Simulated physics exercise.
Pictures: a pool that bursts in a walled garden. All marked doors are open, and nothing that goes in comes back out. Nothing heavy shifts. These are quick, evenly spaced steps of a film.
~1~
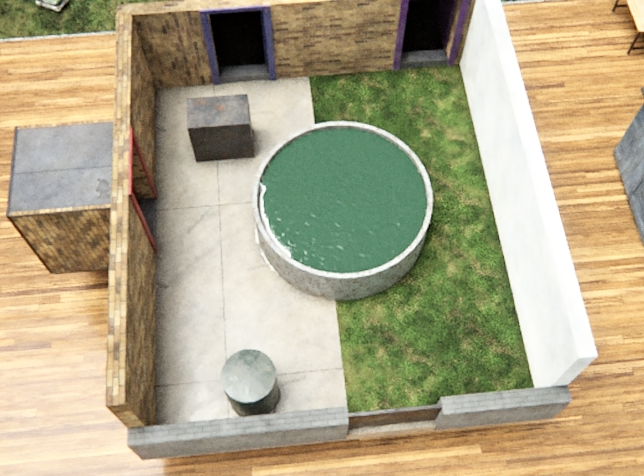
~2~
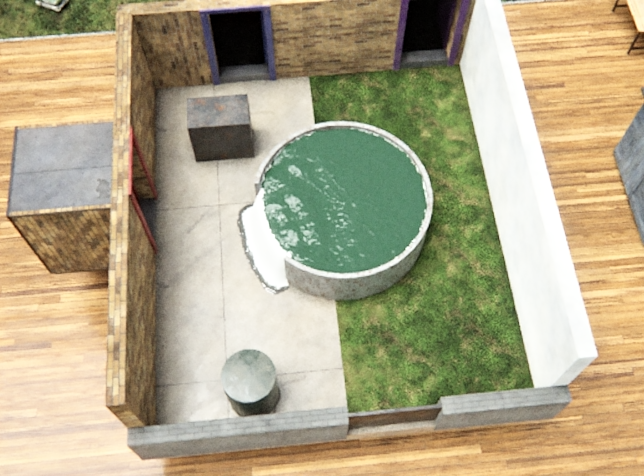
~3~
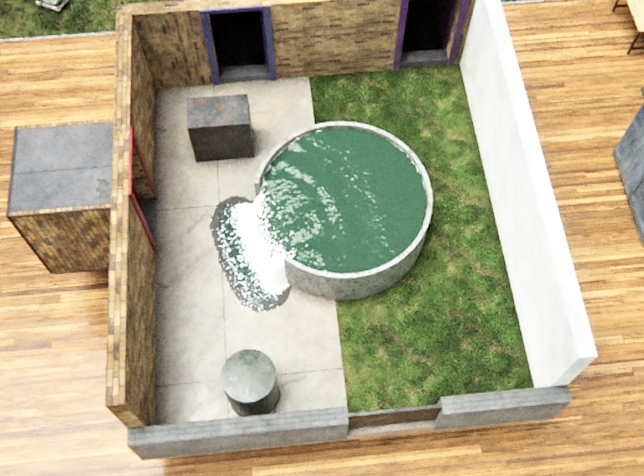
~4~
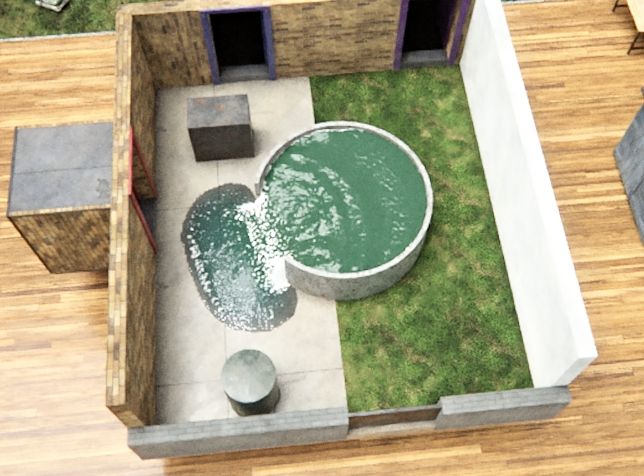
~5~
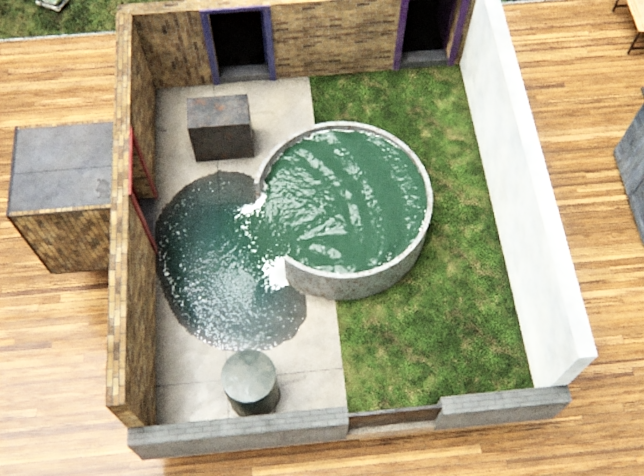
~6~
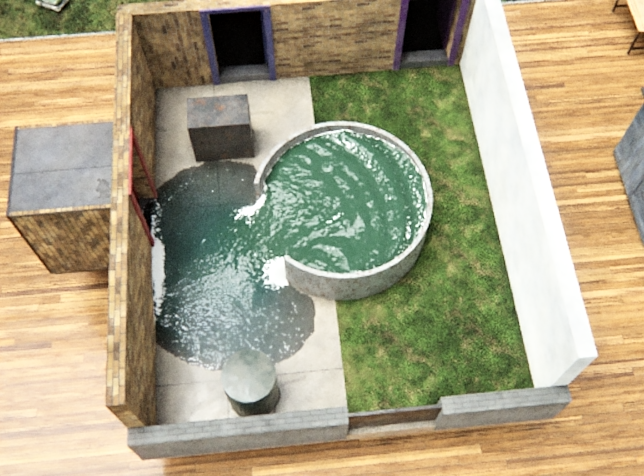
A walled courtyard, half pale paving and half green grass, sits on a wooden plank floor, seen from high above by a still camera. A round grey tank of green water stands in the middle, with a dark block behind and a short grey cylinder in front on the paving at left. The tank's left side opens, and water pours out in white foam, spreading across the paving in a widening dark green pool to the left wall and the cylinder while ripples cross the tank.
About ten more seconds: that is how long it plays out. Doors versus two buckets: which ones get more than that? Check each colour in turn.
At the end, I predict the red door will overshoot two buckets. I predict the purple door will remain at two buckets or below. I predict the blue door will remain at two buckets or below.
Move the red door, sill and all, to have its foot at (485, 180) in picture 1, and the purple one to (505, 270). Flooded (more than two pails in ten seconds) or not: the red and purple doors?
First the red door, which crosses the line, then the purple door, which stays on the safe side.
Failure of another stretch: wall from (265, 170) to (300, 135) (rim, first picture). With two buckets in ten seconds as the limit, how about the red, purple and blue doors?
Taking them in turn, the red door tops the limit, the purple door falls short and the blue door tops the limit.
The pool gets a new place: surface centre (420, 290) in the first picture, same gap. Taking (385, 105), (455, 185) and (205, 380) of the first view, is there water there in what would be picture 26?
Bone-dry, bone-dry, soaked.
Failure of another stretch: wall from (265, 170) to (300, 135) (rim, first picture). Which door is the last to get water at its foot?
That would be the one in purple.
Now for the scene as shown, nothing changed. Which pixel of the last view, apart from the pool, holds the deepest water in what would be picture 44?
Pointing at (156, 96).
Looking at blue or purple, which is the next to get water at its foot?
It would be the blue door.
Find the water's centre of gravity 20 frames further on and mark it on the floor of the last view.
I'd put my finger on (273, 264).
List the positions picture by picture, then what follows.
The first frame shows still water in the round tank at (342, 198).
In the second frame, water pours out at (264, 240) and has run to a hidden place.
In the third frame, the front is at (225, 206), out from the gap at (264, 241).
In the fourth frame, water pours out at (264, 242) and has run to (235, 324).
In the fifth frame, water pours out at (264, 242) and has run to (167, 211).
In the sixth frame, the front is at (157, 335), out from the gap at (264, 241).
A moment on, water covers 25 % of the floor; the red door far over two buckets in, the purple door not reached, the blue door not reached.
Next, water covers 35 % of the floor; the red door far over two buckets in, the purple door not reached, the blue door not reached.
Then, water covers 60 % of the floor; the red door far over two buckets in, the purple door not reached, the blue door wet at the sill, nothing in.
Later, water covers 85 % of the floor; the red door far over two buckets in, the purple door wet at the sill, nothing in, the blue door wet at the sill, nothing in.
In the end, water covers 95 % of the floor; the red door far over two buckets in, the purple door wet at the sill, nothing in, the blue door wet at the sill, nothing in.
